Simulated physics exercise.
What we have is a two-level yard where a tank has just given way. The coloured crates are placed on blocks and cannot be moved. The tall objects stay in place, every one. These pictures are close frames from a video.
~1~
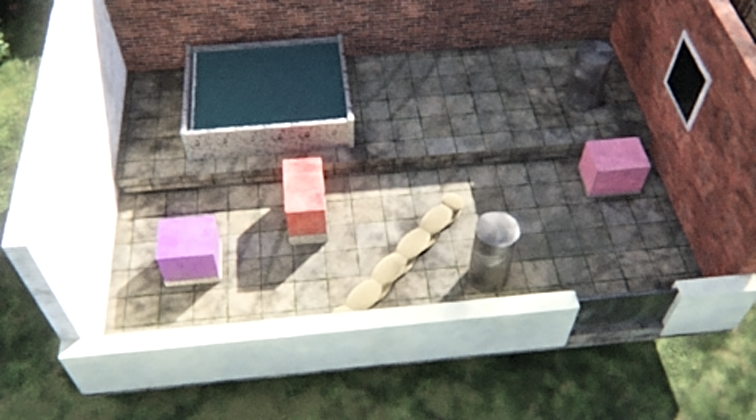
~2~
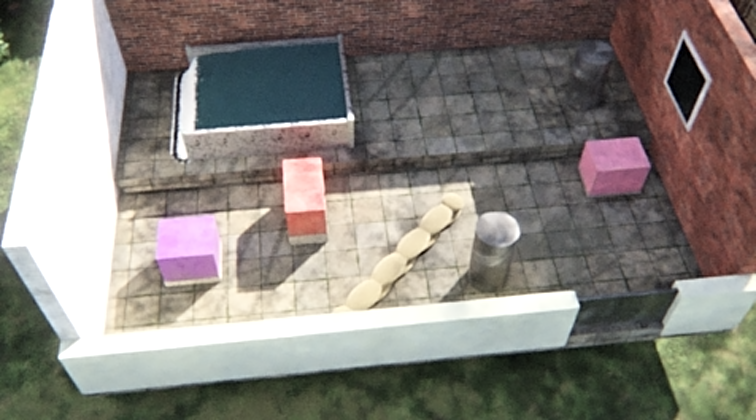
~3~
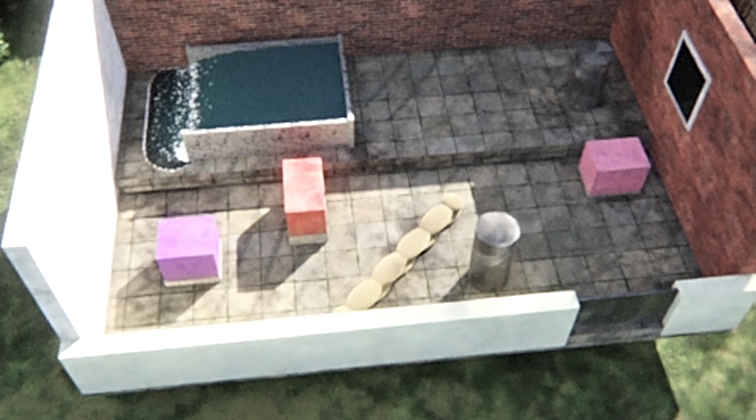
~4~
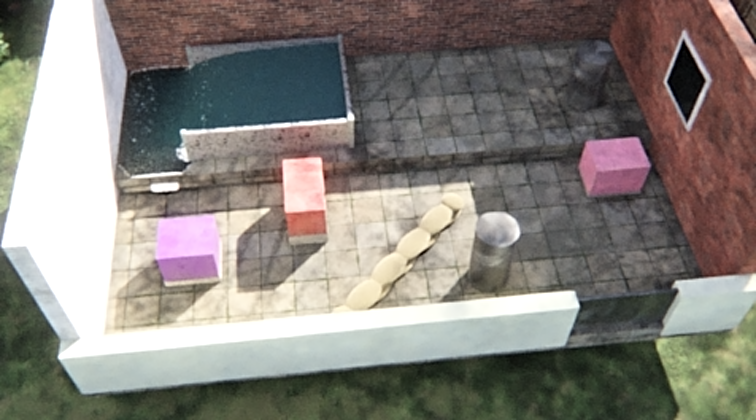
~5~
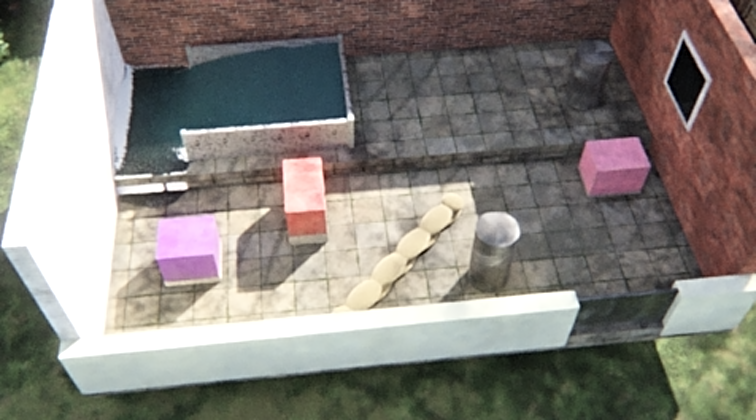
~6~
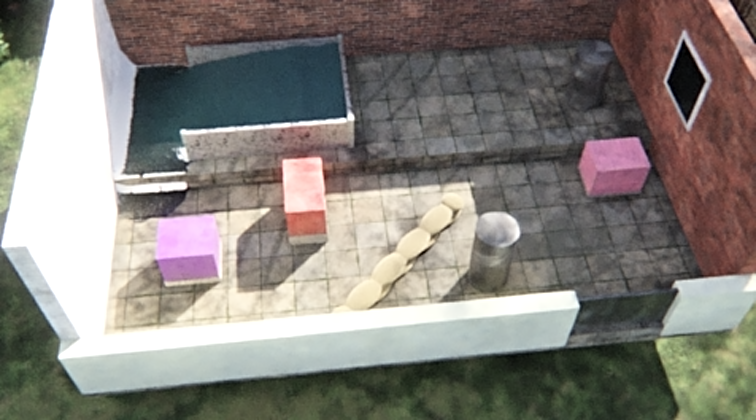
In a two-level paved yard walled partly in brick, a raised tank of dark water stands on the upper level. Its left side gives way, and foaming water pours out leftward, spreading to the white wall. The water then runs over the step near the purple block, darkening the paving below.
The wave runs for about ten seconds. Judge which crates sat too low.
The purple crate was too low. The pink crate was too low. The red crate was not too low.
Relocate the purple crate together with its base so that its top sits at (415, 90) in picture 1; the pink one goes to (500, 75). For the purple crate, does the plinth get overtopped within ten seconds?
The purple crate is untouched.
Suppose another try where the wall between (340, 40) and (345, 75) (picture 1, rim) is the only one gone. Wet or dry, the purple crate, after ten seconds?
Purple crate: Not reached.
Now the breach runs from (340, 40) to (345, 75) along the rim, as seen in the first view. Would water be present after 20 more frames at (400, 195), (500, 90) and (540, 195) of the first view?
Going through them in turn: Still unsoaked, then reached by the flood, then reached by the flood.
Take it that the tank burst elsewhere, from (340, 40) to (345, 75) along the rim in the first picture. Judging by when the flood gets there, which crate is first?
The crate marked pink.
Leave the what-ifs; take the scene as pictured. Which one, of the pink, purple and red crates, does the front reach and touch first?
That would be the purple crate.
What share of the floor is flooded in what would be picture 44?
Some 45 in a hundred.
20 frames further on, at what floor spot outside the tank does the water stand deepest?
Check roughly (144, 362).
A moment on, water covers 10 % of the floor; the purple crate not reached, the pink crate not reached, the red crate not reached.
Next, water covers 15 % of the floor; the purple crate water round its plinth, the pink crate not reached, the red crate not reached.
Then, water covers 30 % of the floor; the purple crate water round its plinth, the pink crate not reached, the red crate water round its plinth.
Later, water covers 45 % of the floor; the purple crate water round its plinth, the pink crate not reached, the red crate water round its plinth.
In the end, water covers 70 % of the floor; the purple crate was topped, the pink crate was topped, the red crate stayed above the water.
